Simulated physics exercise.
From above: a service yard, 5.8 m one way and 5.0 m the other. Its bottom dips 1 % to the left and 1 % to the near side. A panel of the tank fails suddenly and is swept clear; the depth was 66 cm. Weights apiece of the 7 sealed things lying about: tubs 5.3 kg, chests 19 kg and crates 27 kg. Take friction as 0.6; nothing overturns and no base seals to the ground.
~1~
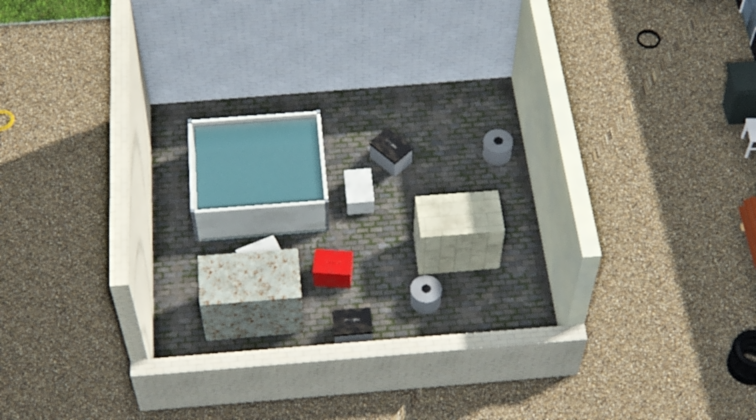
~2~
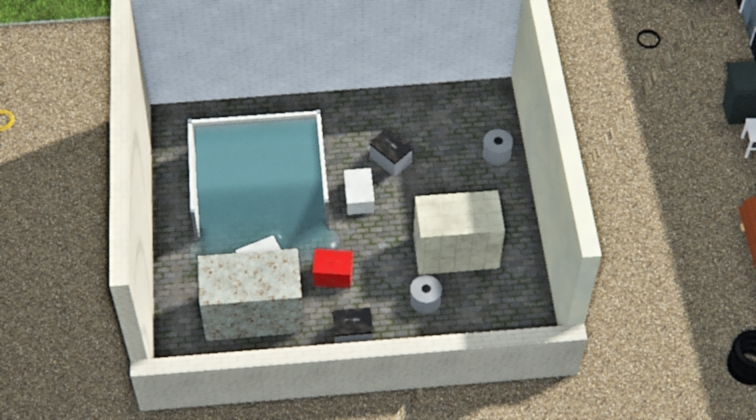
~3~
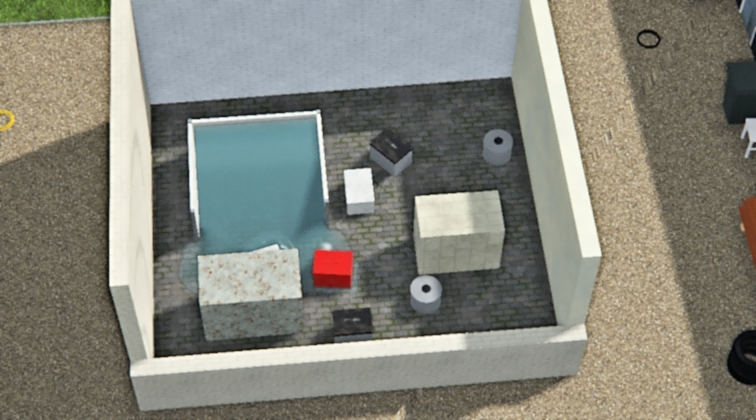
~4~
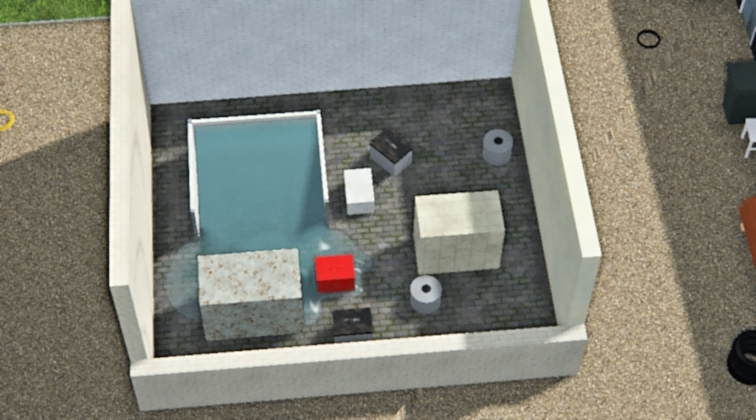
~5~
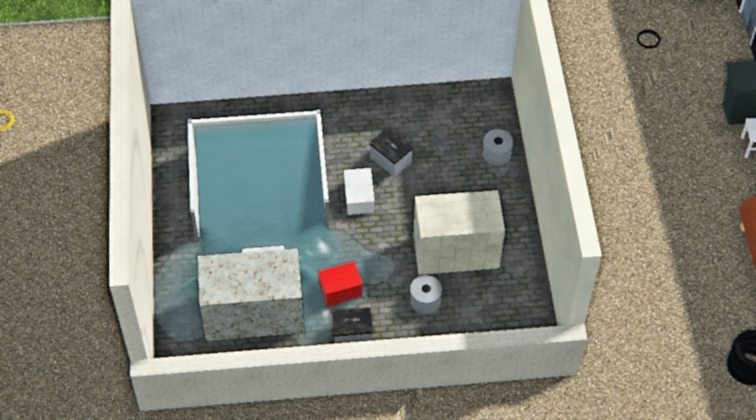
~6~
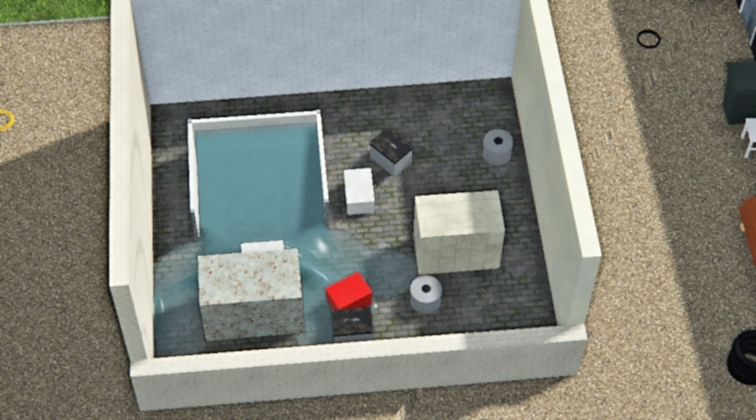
Walled service yard from above, a tank's near side giving way, water spreading around a speckled block and pushing a red chest nearer and rightward.
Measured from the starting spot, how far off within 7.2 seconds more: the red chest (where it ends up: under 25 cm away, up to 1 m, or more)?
The red chest ends far away.
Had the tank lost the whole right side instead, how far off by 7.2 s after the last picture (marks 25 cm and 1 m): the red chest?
Then the red chest is nudged along.
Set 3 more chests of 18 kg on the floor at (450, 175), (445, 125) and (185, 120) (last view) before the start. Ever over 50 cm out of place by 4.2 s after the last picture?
In that order: Less, under, more.
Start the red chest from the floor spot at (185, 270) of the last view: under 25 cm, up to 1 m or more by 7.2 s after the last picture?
It gets carried off.
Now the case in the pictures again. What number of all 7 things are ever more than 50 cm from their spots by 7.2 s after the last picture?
I count 5.
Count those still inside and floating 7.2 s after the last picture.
At that moment 4.
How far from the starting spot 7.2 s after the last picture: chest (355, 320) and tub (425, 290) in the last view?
In that order: 350 cm, 300 cm.
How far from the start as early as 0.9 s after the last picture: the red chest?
Roughly 120 cm by then.
Then, 0.9 s after the last picture the red chest is near (389, 310), 1.2 m from its start, afloat; 3 afloat.
Then, 2.8 s after the last picture the red chest is near (487, 266), 2.2 m from its start, aground; 2 afloat.
Then, 4.8 s after the last picture the red chest is near (482, 278), 2.2 m from its start, afloat; 3 afloat.
Then, 7.2 s after the last picture the red chest is near (493, 300), 2.4 m from its start, afloat; 4 afloat.
